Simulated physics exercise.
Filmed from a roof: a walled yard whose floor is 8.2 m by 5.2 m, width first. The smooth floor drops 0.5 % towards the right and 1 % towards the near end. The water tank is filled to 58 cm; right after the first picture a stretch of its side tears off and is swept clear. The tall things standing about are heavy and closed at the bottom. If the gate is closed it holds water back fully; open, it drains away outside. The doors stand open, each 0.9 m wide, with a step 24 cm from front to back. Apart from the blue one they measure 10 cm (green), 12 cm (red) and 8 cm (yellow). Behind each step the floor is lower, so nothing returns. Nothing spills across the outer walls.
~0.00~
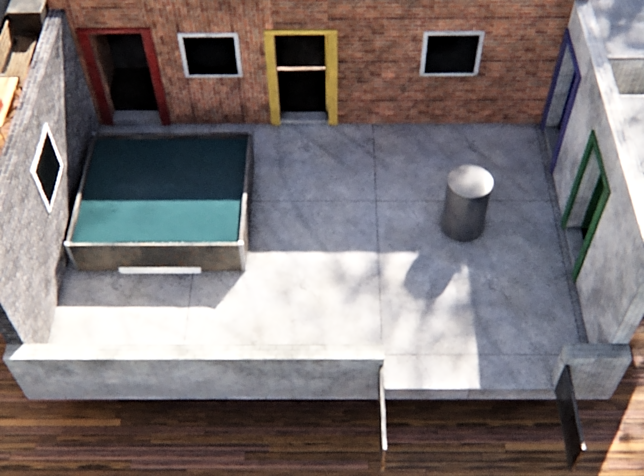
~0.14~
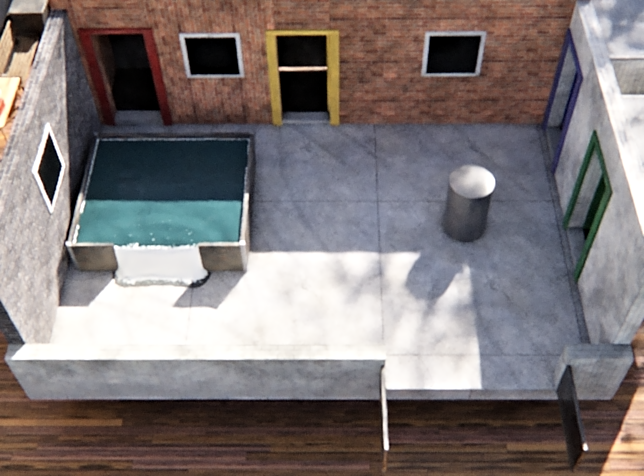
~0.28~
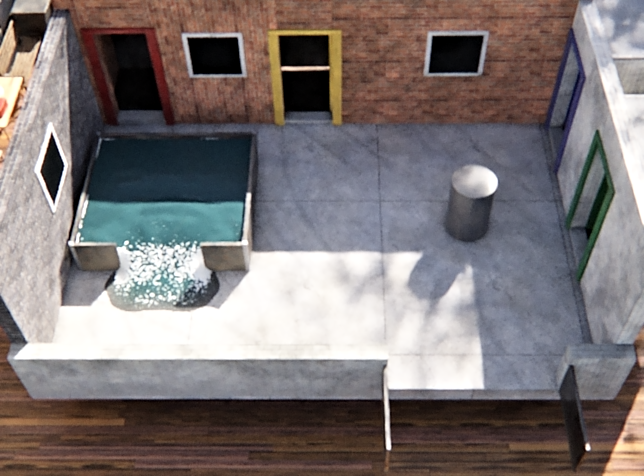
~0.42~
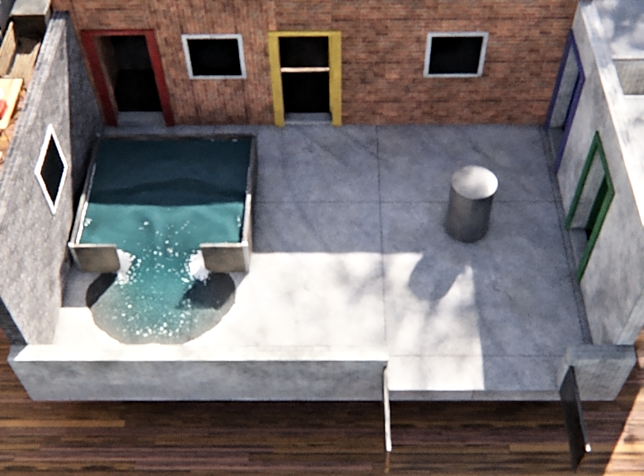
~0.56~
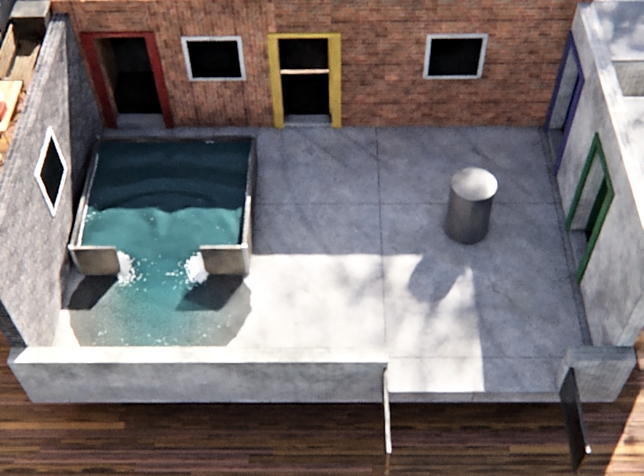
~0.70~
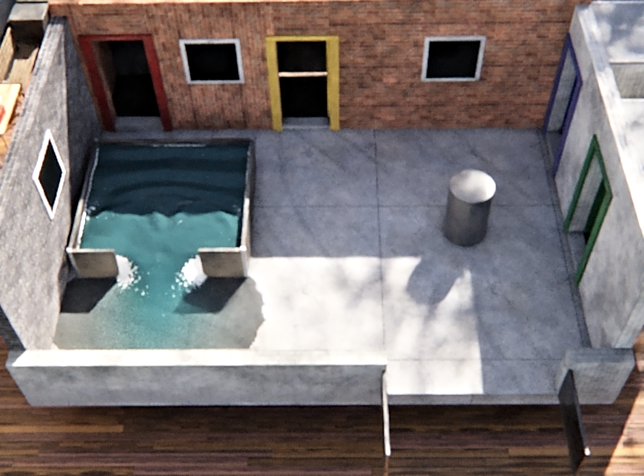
Walled yard with a water tank at left, water bursting through its near side and spreading across the pale floor.
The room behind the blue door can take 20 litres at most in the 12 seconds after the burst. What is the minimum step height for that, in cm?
Close to 8.5 cm is just enough.
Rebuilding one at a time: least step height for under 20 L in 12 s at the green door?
About 11.5 cm at green.
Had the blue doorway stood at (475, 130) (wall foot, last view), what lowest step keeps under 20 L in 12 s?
Roughly 7.5 cm.
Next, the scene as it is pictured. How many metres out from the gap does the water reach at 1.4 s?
Roughly 3.0 m.
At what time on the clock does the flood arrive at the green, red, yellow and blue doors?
Green 3.8 s, red 3.6 s, yellow 6.0 s, blue 5.0 s.
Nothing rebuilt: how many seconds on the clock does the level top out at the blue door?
At about 9.0 s.
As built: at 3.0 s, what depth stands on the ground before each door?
Depths in cm: Green 0, red 0, yellow 0, blue 0.
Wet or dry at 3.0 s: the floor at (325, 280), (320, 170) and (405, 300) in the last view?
In that order: Wet, dry, wet.
After 1.4 s water covers 15 % of the floor, deepest (50 cm) near (45, 379); it has not reached the blue door.
After 3.0 s water covers 45 % of the floor, deepest (38 cm) near (69, 379); it has not reached the blue door.
After 12.0 s water covers 95 % of the floor, deepest (14 cm) near (562, 234); 11 cm at the blue door, 0 litres in over its 13 cm step.
At the blue door as built, the water arrived by 5.1 s and peaked near 12 cm at 9.2 s.
Run again over the same 12 s with other heights there, 35 litres in over 7 cm, 11 litres over 9.5 cm. The limit of 20 litres is kept from about 8.5 cm up.
